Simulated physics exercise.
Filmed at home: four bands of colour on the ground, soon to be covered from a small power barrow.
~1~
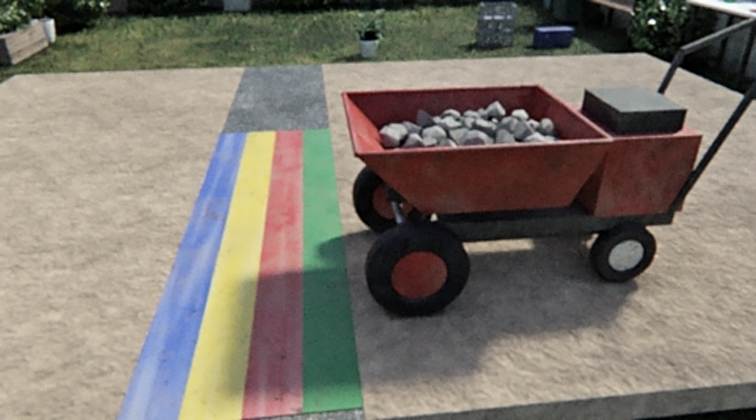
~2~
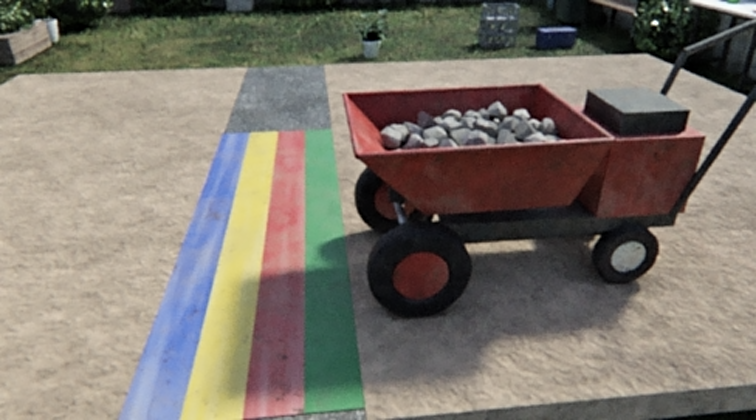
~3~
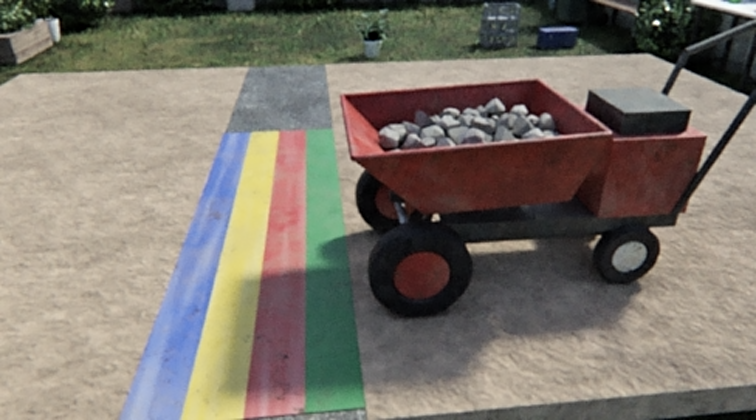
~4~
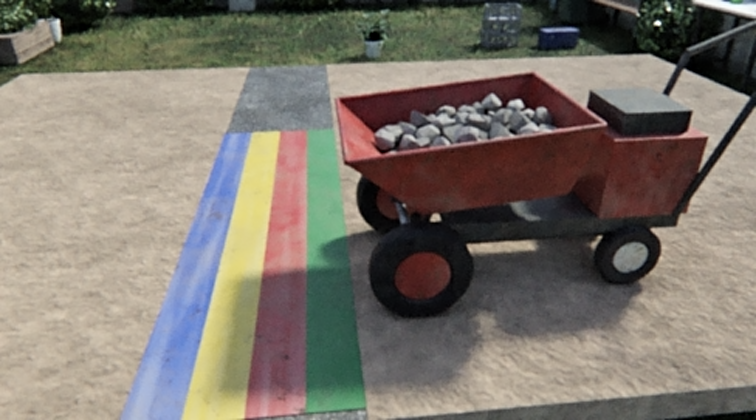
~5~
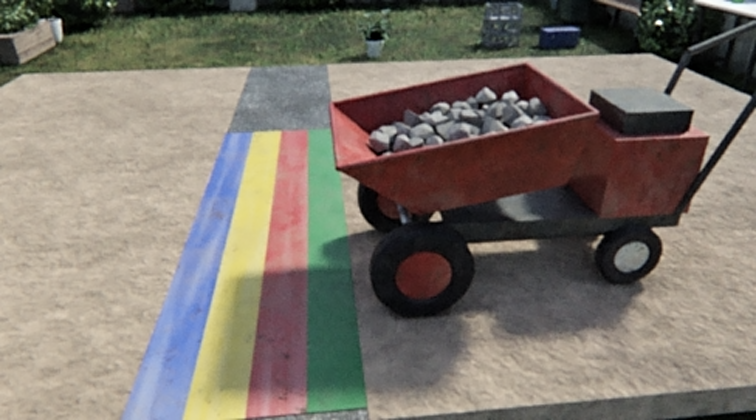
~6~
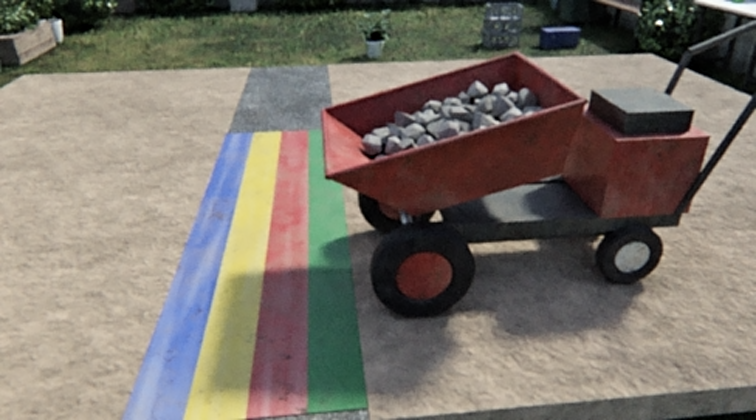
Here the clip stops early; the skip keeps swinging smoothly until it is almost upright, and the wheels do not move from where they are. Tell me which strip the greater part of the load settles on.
The greater part settles on the yellow strip.
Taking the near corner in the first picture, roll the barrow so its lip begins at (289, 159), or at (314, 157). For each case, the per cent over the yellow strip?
Roughly 10 per cent at the first spot and 20 per cent at the second.
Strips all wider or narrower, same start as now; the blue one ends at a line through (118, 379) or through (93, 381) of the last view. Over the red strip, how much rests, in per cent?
20 % and 20 %, near enough.
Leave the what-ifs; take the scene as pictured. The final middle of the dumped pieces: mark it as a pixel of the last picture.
Close to (227, 274) in the last picture.
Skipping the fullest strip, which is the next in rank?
Second: Blue.
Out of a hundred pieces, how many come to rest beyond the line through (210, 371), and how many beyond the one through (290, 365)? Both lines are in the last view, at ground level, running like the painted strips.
Around 40 per cent for the first, around 80 per cent for the second.
Soon, skip tipped steeply; all in the skip.
A while on, skip tipped right over; most in the skip; a small part over the red strip; about a quarter over the yellow strip; a stray few over the blue strip; a stray few falling.
Towards the end, skip tipped right over; about a quarter in the skip; a small part over the red strip; about a third over the yellow strip; about a quarter over the blue strip; a small part off the paint.
Finally, skip tipped right over; about a quarter in the skip; a stray few over the green strip; a small part over the red strip; about a third over the yellow strip; about a quarter over the blue strip; a small part off the paint.
